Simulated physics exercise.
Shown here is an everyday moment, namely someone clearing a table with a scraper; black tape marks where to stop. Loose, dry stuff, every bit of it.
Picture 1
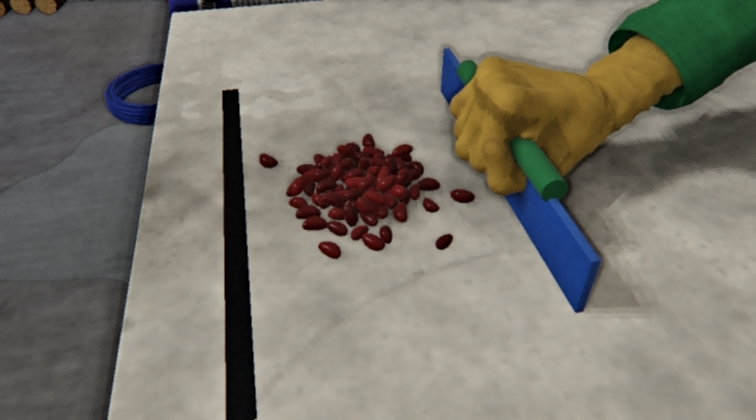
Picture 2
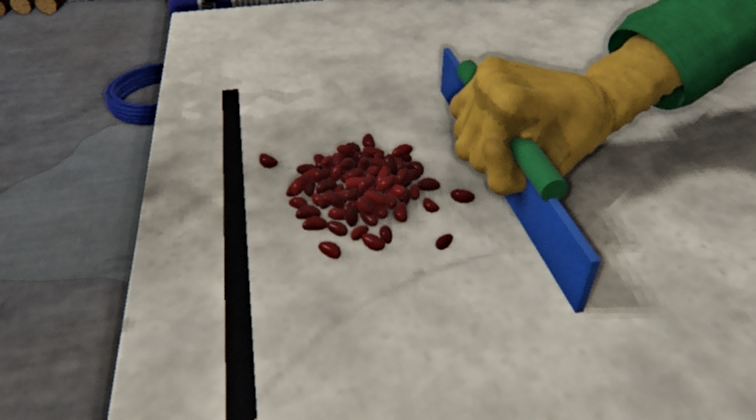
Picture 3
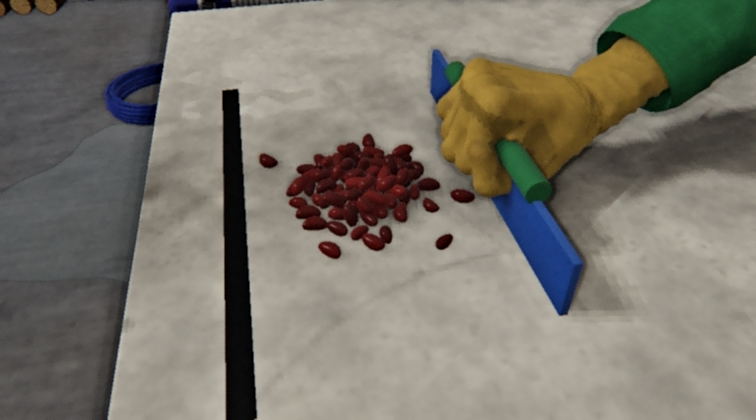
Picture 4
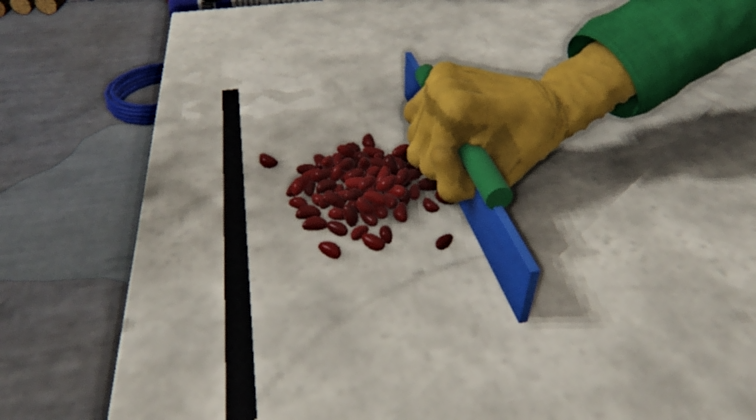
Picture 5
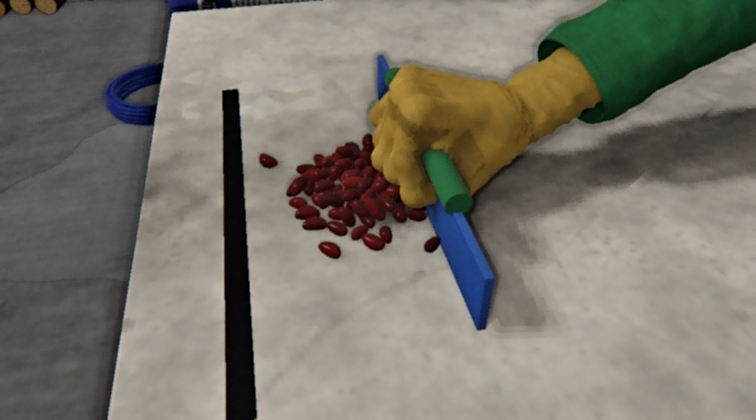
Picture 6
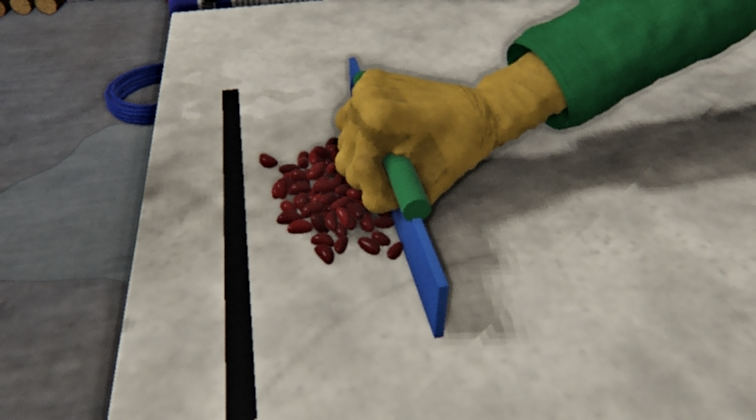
In this clip, a yellow-gloved hand holding a blue scraper with a green handle rests beside a heap of red beans on a pale tabletop, then slides the scraper left, pushing the beans closer to a black tape line.
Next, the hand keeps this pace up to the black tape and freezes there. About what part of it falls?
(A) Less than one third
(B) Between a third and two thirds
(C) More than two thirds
The answer is A.
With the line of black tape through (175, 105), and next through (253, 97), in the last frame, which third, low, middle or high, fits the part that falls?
For the first place it's beyond two thirds, and for the second it's under a third.
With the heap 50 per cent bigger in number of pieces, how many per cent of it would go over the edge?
I'd put it at around 30 per cent.
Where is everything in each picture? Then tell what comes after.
In the first frame, scraper near (573, 263), at rest; black tape near (231, 99), about a palm's width from the edge; edge at (137, 226); the heap near (371, 187), kidney beans.
In the second frame, scraper near (573, 263), at rest.
In the third frame, scraper near (557, 265); the heap near (371, 187).
In the fourth frame, scraper near (517, 272).
In the fifth frame, scraper near (475, 279); the heap near (368, 187), a little pushed along.
In the sixth frame, scraper near (432, 286); black tape near (231, 99); edge at (137, 226); the heap near (343, 193), all but a few pushed along.
Shortly afterwards, scraper still moving, near (295, 154); heap all on the table, its front near (195, 207).
Next, scraper stopped at the black tape; heap a little over the edge.
Some moments later, scraper stopped at the black tape; heap near a quarter over the edge.
In the end, scraper stopped at the black tape; heap near a quarter over the edge.
